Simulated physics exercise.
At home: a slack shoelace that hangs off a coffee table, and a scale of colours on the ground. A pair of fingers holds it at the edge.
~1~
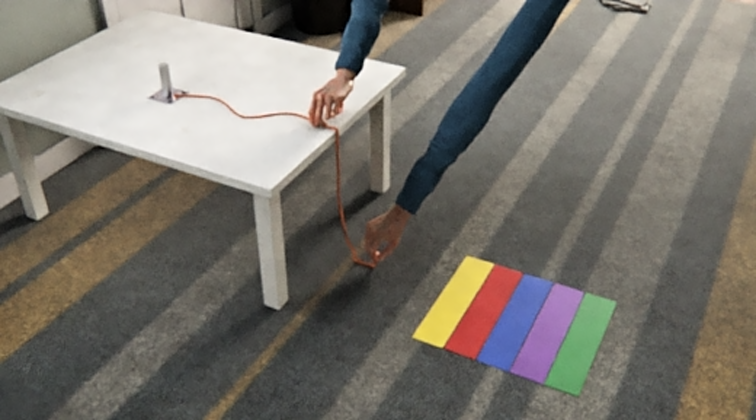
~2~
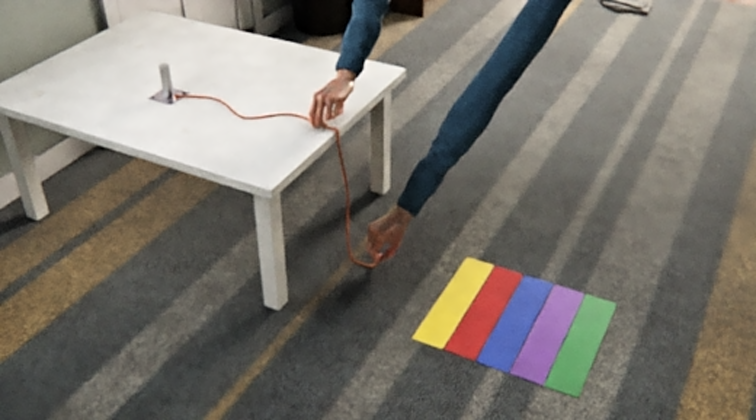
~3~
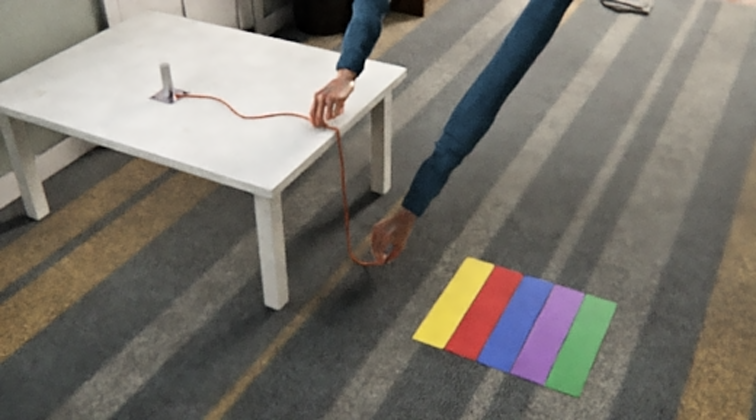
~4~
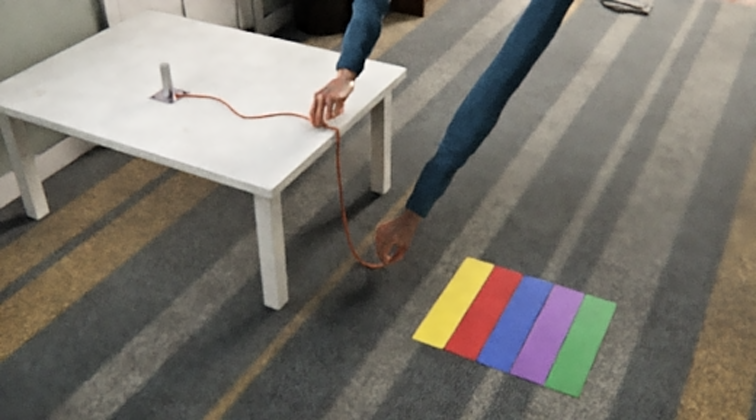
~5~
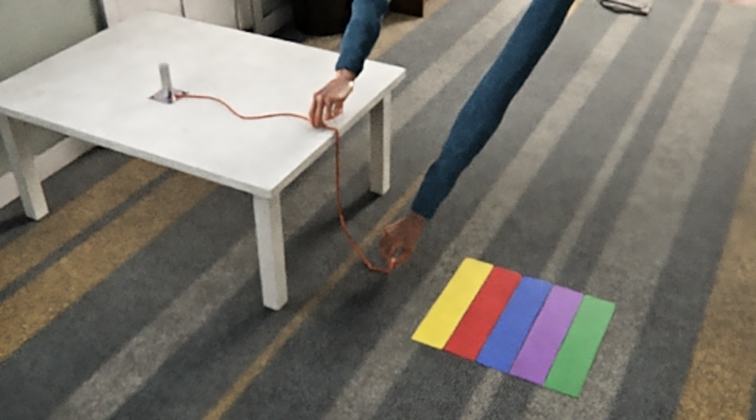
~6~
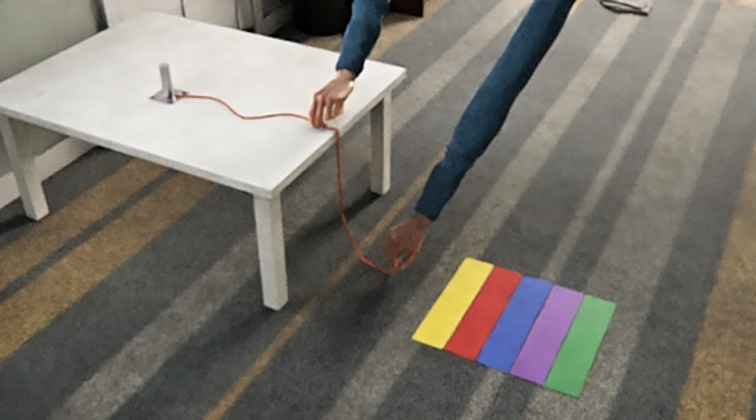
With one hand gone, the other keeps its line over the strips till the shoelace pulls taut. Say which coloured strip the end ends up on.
It ends up on the red strip.
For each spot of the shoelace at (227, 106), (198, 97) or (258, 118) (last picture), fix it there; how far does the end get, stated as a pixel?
That would be (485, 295) for the first, (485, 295) for the second and (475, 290) for the third.
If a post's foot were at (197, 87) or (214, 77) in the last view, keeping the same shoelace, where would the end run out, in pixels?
Roughly (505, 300), then roughly (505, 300).
A little later, end near (443, 281); short of the strips.
Next, end near (472, 291); over yellow.
When it is tight, end near (489, 296); over red. The red one.
